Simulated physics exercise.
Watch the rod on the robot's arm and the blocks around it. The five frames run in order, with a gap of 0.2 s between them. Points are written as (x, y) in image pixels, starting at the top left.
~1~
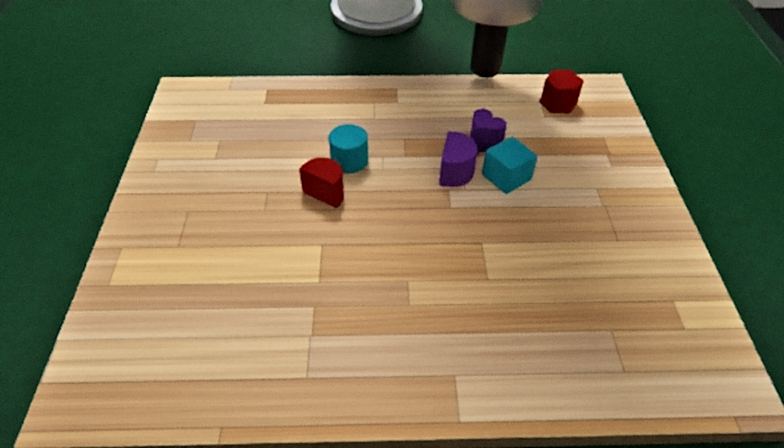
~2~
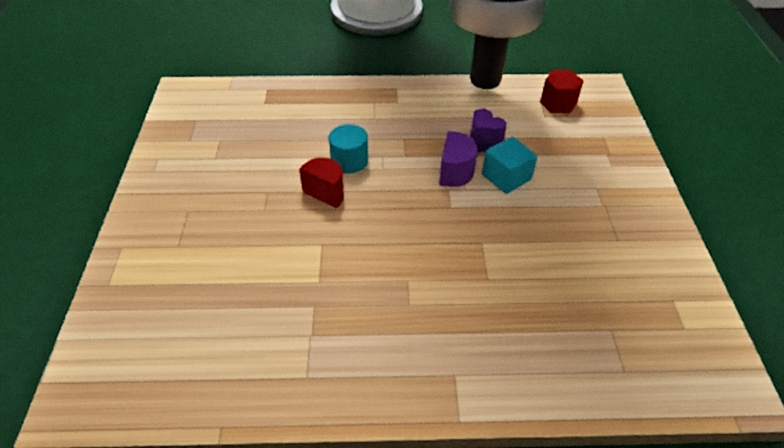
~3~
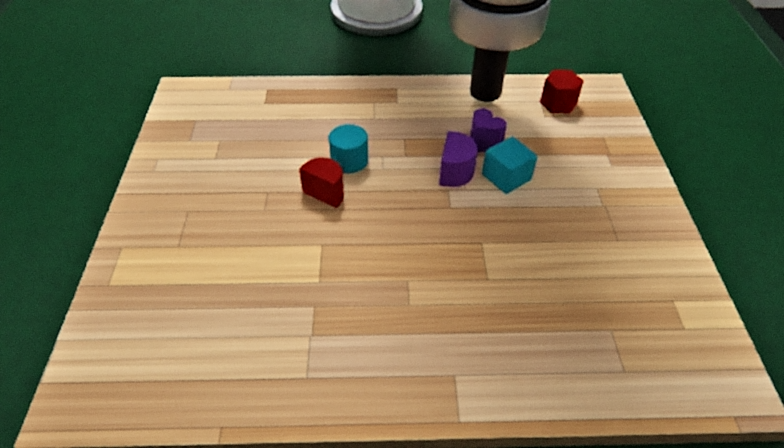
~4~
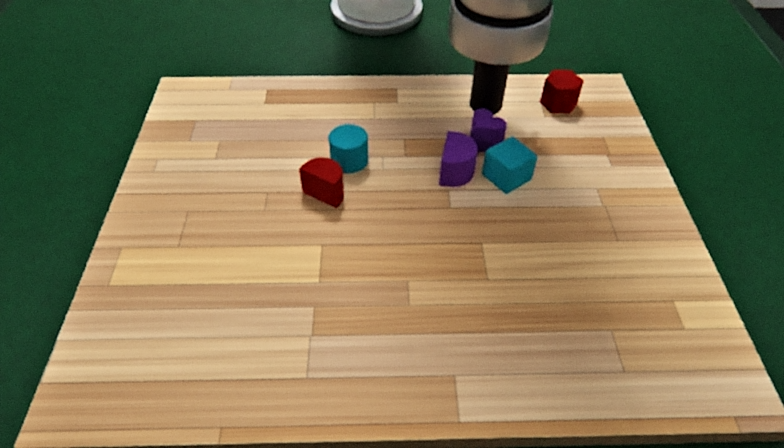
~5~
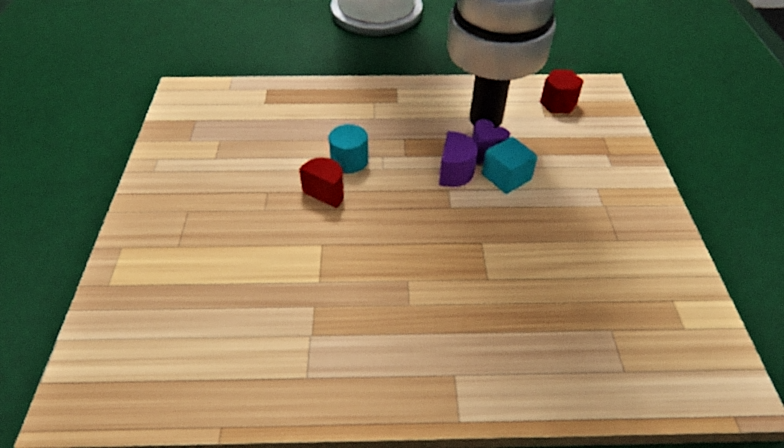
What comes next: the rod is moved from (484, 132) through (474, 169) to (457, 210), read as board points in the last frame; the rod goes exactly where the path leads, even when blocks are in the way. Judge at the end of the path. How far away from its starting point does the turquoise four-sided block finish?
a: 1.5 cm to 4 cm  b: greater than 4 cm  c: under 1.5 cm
Option a.
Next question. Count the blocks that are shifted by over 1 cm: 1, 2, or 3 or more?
I foresee three or more blocks being moved.
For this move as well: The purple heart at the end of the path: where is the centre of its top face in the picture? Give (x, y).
It is at (493, 192).
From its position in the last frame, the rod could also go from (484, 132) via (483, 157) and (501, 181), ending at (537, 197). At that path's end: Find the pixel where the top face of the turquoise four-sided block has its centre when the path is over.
So, by the moment the path ends, you'll find the top centre of the turquoise four-sided block at (574, 203).
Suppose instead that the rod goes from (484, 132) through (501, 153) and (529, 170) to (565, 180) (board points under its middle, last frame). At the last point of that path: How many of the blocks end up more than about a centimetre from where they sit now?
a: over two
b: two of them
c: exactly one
Option b.
What follows on the original path. One third of the way, rod (480, 144); purple D-shaped block (451, 159), turned 35° clockwise; purple heart (491, 152), turned 50° anticlockwise; turquoise four-sided block (523, 163), turned 20° anticlockwise.
Two thirds of the way, rod (470, 169); purple D-shaped block (436, 175), turned 60° clockwise; purple heart (492, 177), turned 75° anticlockwise; turquoise four-sided block (528, 170), turned 40° anticlockwise.
At the end, rod (459, 197); purple D-shaped block (413, 193), turned 95° clockwise; purple heart (493, 192), turned 110° anticlockwise; turquoise four-sided block (528, 171), turned 45° anticlockwise.
